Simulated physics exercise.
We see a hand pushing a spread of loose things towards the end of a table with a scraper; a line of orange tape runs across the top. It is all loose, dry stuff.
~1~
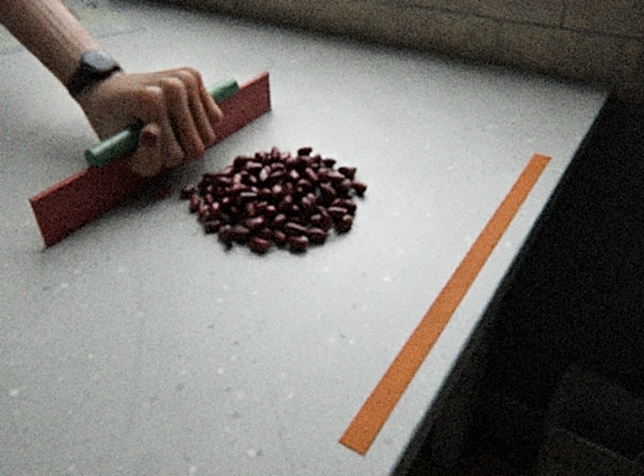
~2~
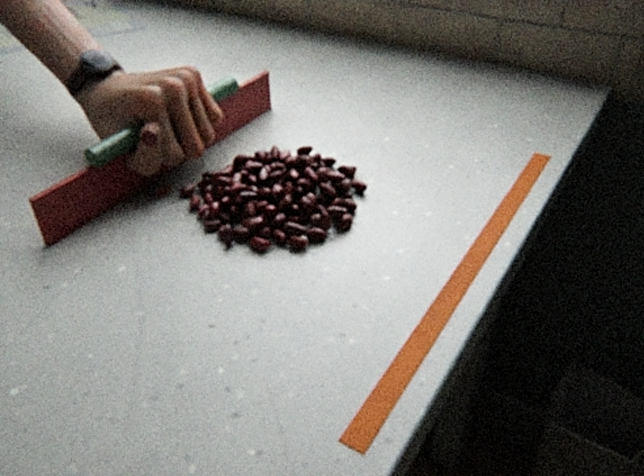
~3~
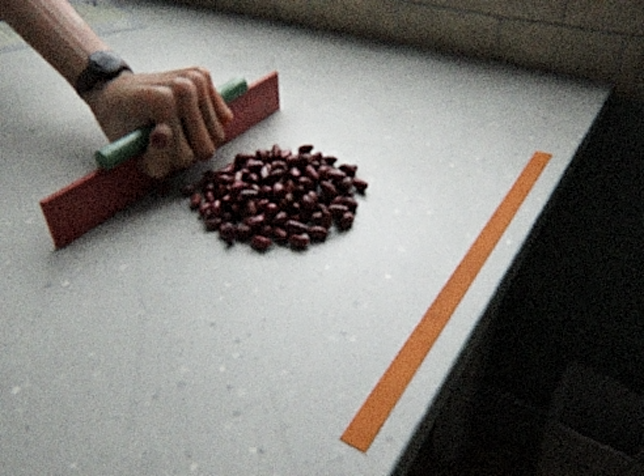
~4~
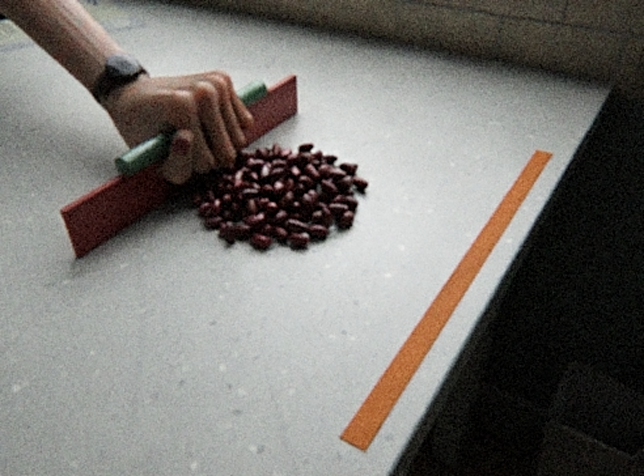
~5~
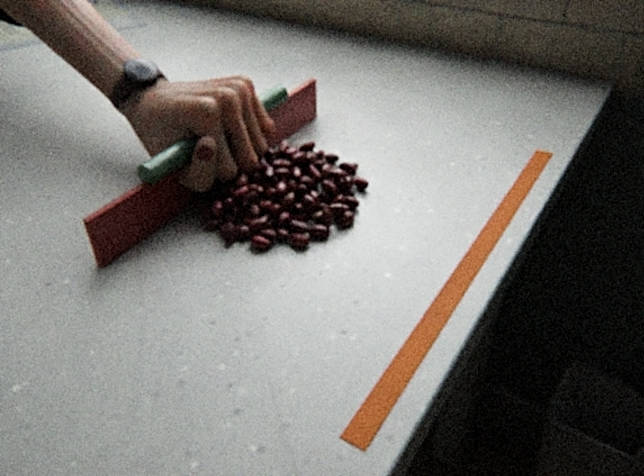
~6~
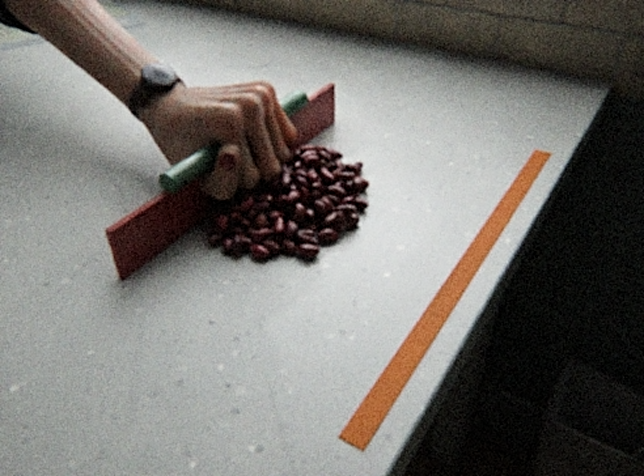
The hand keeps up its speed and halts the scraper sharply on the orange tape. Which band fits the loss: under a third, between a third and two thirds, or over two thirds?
The floor gets more than two thirds.
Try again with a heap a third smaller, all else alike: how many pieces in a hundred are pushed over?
It comes to 90 per cent or so.
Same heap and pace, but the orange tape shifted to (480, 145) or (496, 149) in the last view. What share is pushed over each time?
About 30 and 40 per cent.
Shortly afterwards, scraper still moving, near (358, 178); heap all on the table, its front near (473, 273).
Next, scraper stopped at the orange tape; heap the bulk over the edge.
In the end, scraper stopped at the orange tape; heap the bulk over the edge.
